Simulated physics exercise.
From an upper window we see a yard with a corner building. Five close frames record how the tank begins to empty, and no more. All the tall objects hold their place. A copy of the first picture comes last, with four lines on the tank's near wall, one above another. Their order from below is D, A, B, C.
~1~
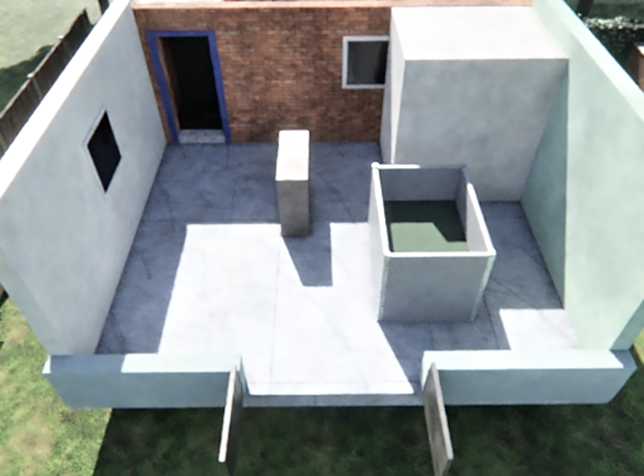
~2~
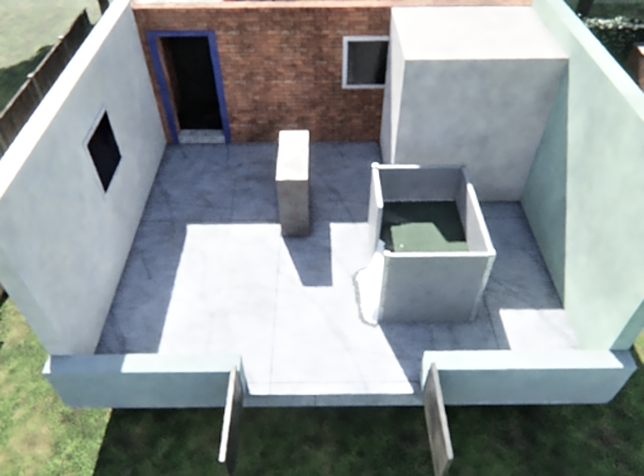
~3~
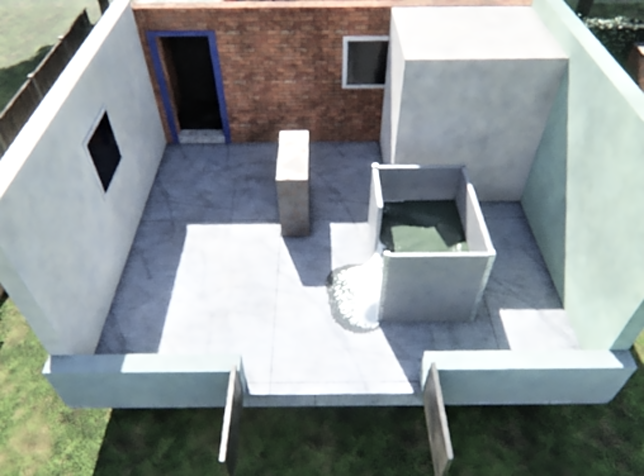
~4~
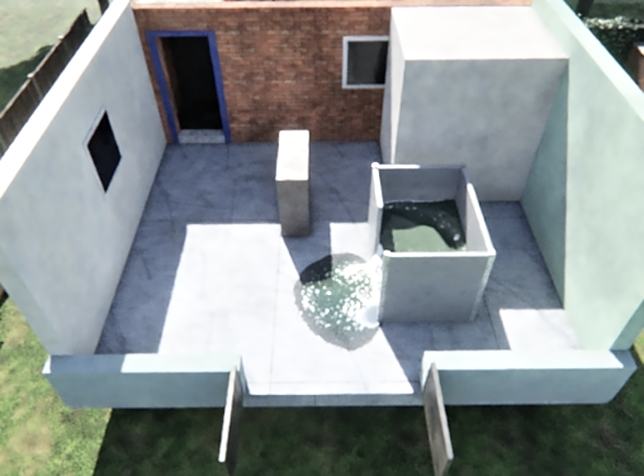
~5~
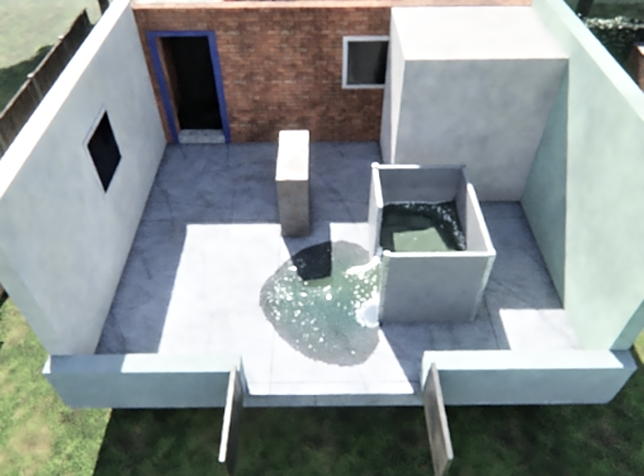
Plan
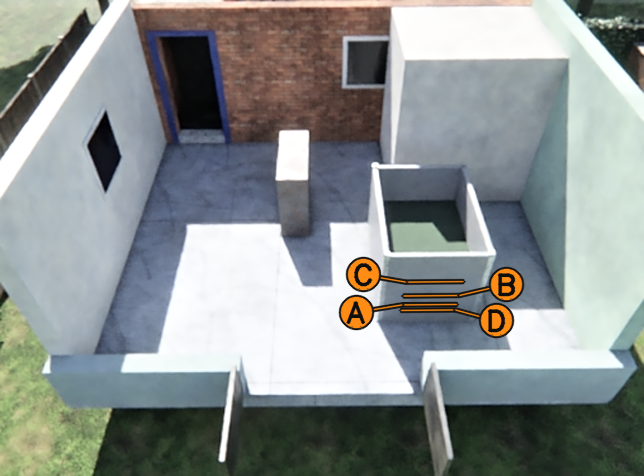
Water poured out of the left side of a square tank in a walled yard, first a thin trickle at its base, then a foamy, widening puddle that spread left across the sunlit paving.
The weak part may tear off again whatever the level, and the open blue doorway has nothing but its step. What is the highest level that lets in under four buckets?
Go for C.
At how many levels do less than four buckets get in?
All of the four.
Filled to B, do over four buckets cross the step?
No, not at all.
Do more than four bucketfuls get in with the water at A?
No, that is safe.
On the marked copy, A at (429, 304); B at (431, 295); C at (434, 281); D at (428, 310); from the bottom up D, A, B, C.
For level A, nothing gets over.
For level B, nothing gets over.
For level C, a bucket or two gets in.
For level D, nothing gets over.
